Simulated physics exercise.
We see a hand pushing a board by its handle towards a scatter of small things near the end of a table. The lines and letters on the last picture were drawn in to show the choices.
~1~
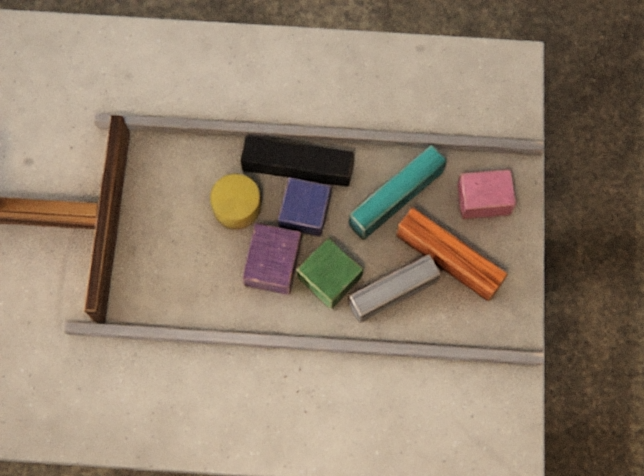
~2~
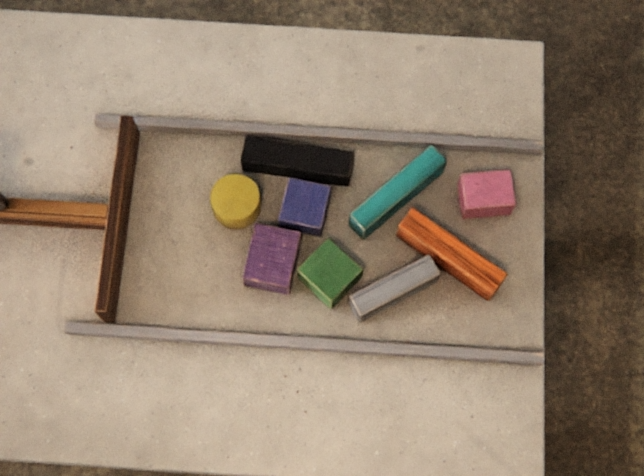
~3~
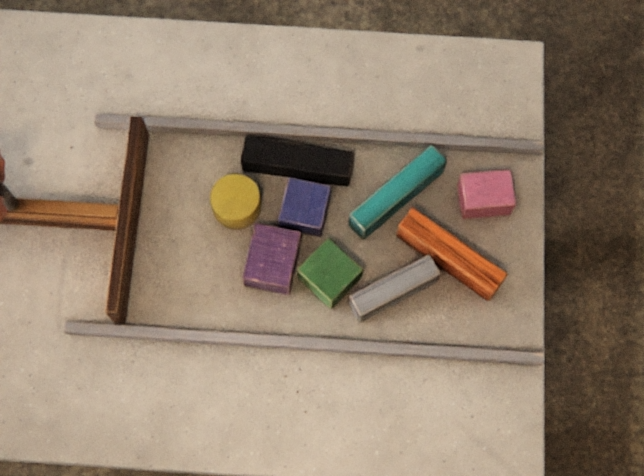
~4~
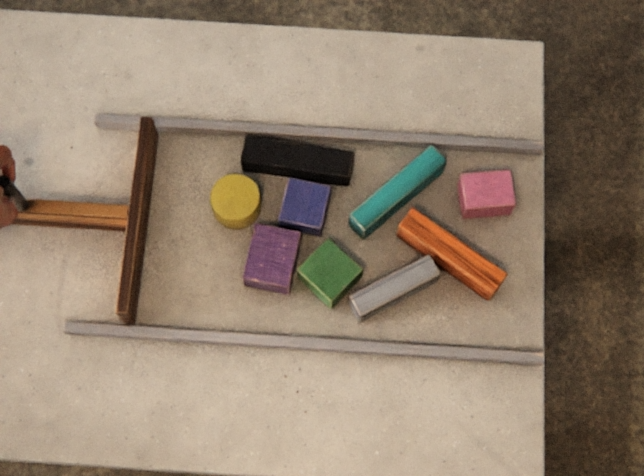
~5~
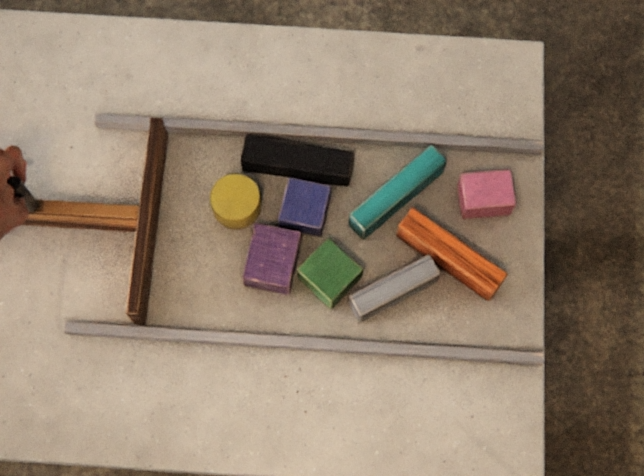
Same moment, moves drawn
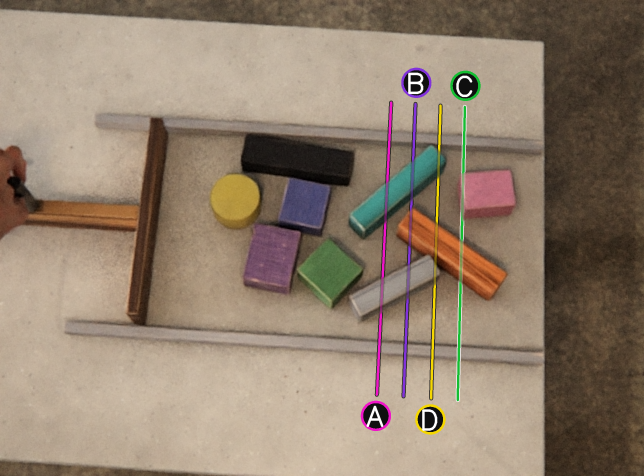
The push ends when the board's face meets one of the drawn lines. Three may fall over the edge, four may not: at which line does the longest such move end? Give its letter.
No farther than C.
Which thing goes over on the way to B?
It is the pink block.
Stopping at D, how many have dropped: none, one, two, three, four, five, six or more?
By then, three.
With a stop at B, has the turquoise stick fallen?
By then, no.
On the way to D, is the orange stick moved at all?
Yes.
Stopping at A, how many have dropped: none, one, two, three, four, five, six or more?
In all, none.
On the marked copy, A at (384, 242); B at (410, 244); C at (461, 247); D at (436, 245).
Taking C. A third of the way, board (258, 220); turquoise stick (403, 194); black stick (327, 160).
Two thirds of the way, board (373, 227); pink block (532, 211); orange stick (523, 283).
When it is over, board (461, 233); turquoise stick over the edge; orange stick over the edge; three fallen.
As for the rest, A is within the limit but short; B is within the limit but short; D is within the limit but short.
